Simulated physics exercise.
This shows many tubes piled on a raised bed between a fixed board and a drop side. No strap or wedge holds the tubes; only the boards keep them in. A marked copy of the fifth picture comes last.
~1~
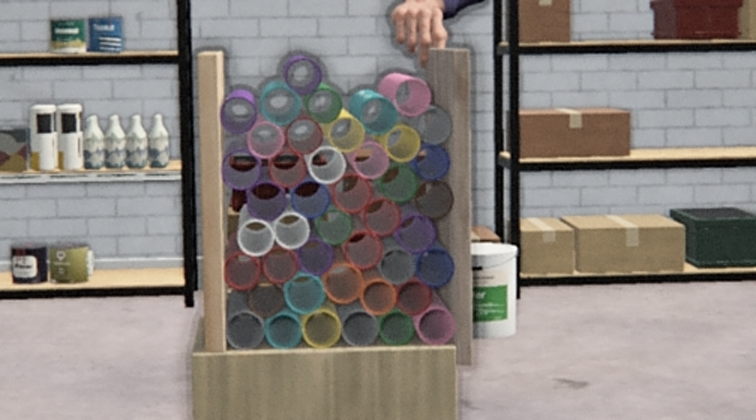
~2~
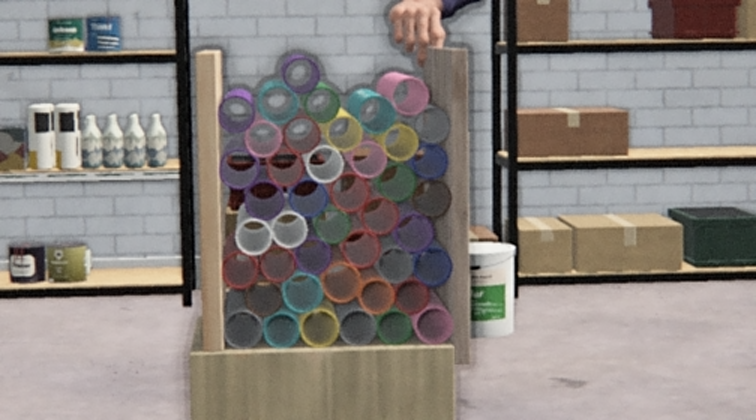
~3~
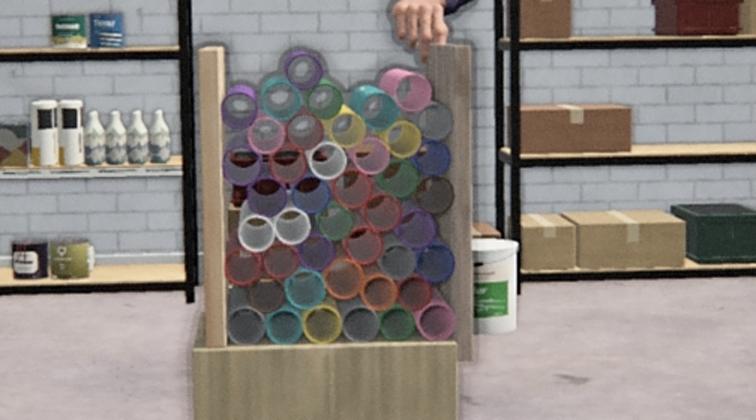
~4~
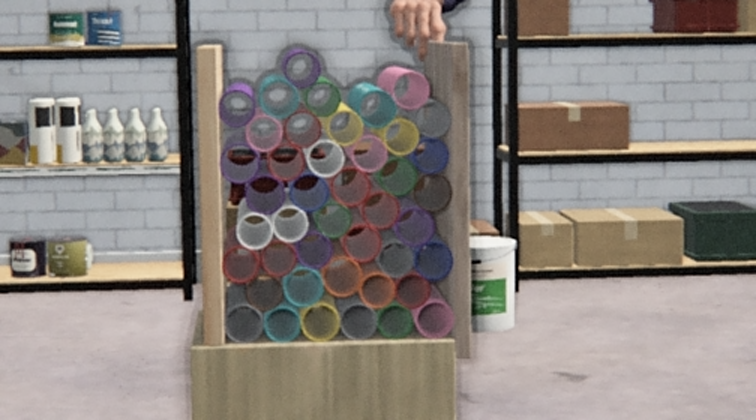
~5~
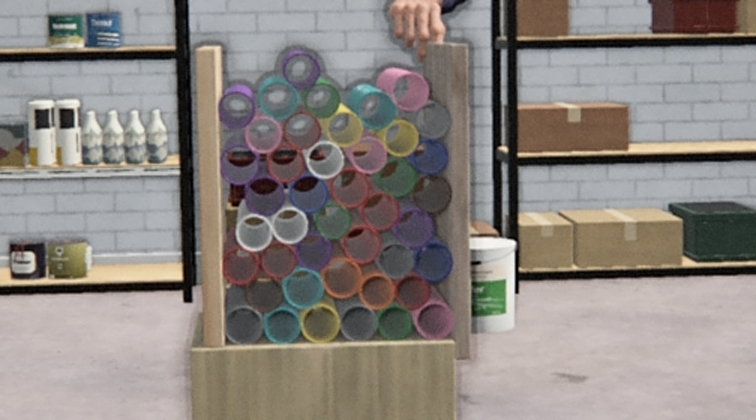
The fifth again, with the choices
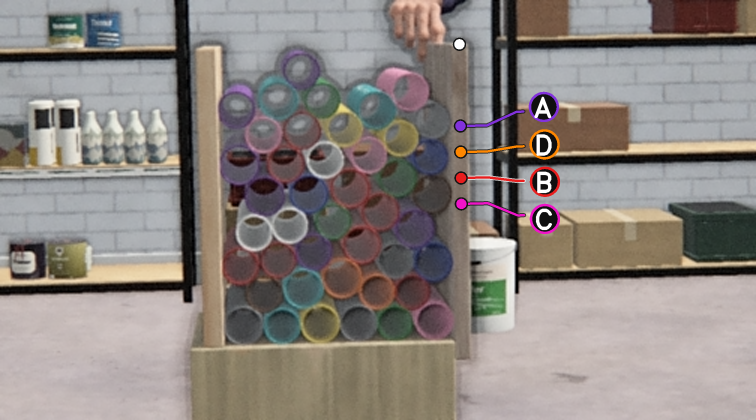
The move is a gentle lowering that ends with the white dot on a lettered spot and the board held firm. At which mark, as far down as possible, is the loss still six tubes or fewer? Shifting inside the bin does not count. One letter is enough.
It can be let down to C.
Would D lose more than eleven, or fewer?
It loses fewer than eleven.
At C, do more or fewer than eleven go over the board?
It loses fewer than eleven.
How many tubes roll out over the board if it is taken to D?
The count is two.
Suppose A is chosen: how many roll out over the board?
With A, none.
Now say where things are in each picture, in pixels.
In the first frame, a blue tube (432, 162); a grey tube (435, 127); a turquoise tube (280, 106).
In the second frame, a turquoise tube (278, 105); side board (445, 195).
In the third frame, a grey tube (246, 326); a pink tube (437, 322).
In the fourth frame, an orange tube (342, 277); a red tube (362, 244).
In the fifth frame, a green tube (333, 222); a blue tube (309, 194); a blue tube (430, 157).
On the marked copy, A at (461, 126); B at (461, 178); C at (462, 204); D at (461, 152); the white dot at (460, 45).
Taking C. A third of the way, top of the board (451, 114).
Two thirds of the way, top of the board (452, 193).
When it is over, top of the board (452, 203), five out over the board.
As for the rest, A none out over the board; B five out over the board; D two out over the board.
